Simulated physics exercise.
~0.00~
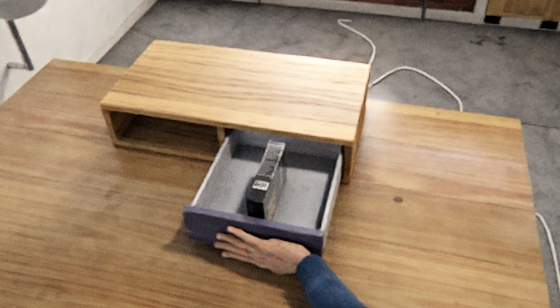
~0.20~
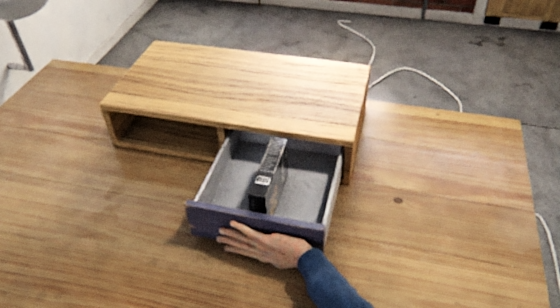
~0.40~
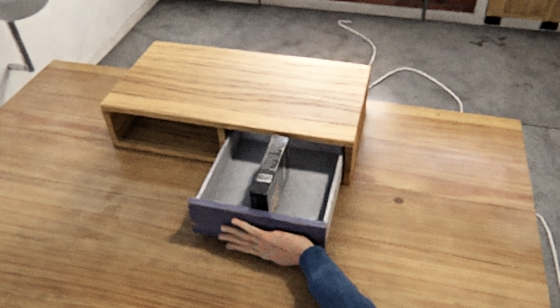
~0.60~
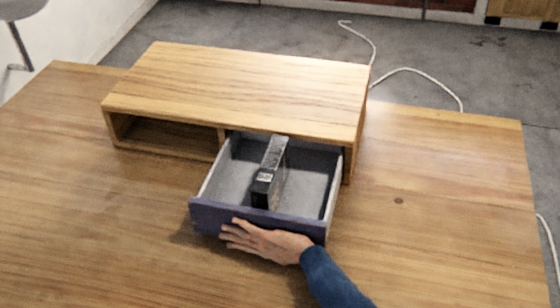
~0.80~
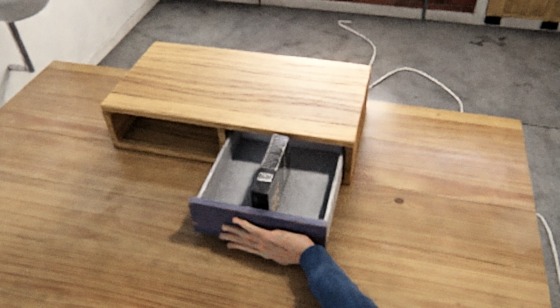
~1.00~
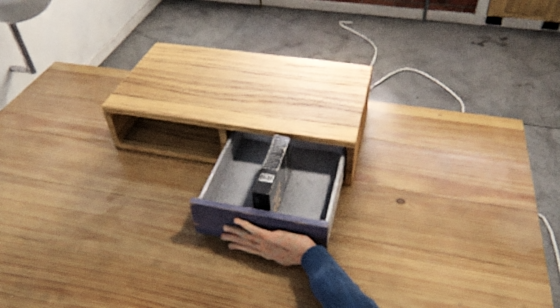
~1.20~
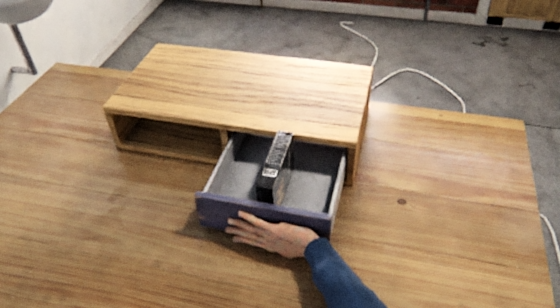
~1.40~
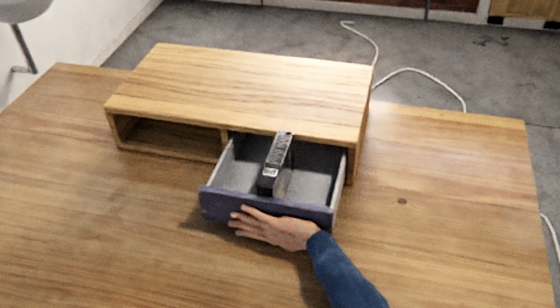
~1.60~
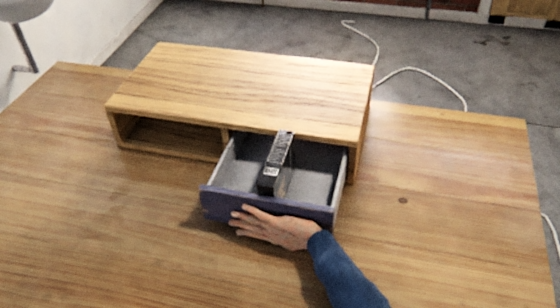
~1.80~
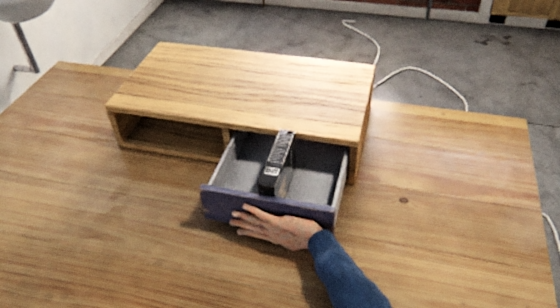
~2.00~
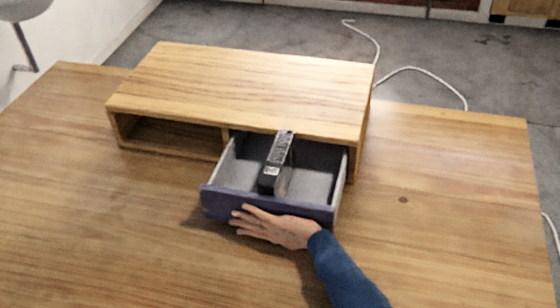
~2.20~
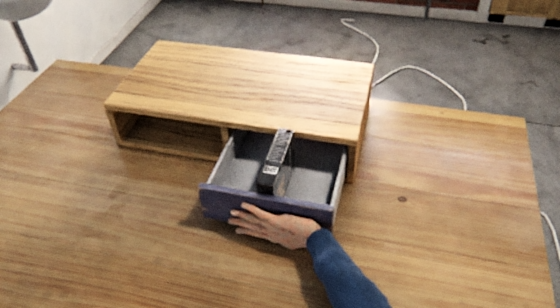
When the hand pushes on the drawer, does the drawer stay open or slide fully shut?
The drawer stays open. It moves inwards only slightly and then stops, with the dark packet still visible inside.
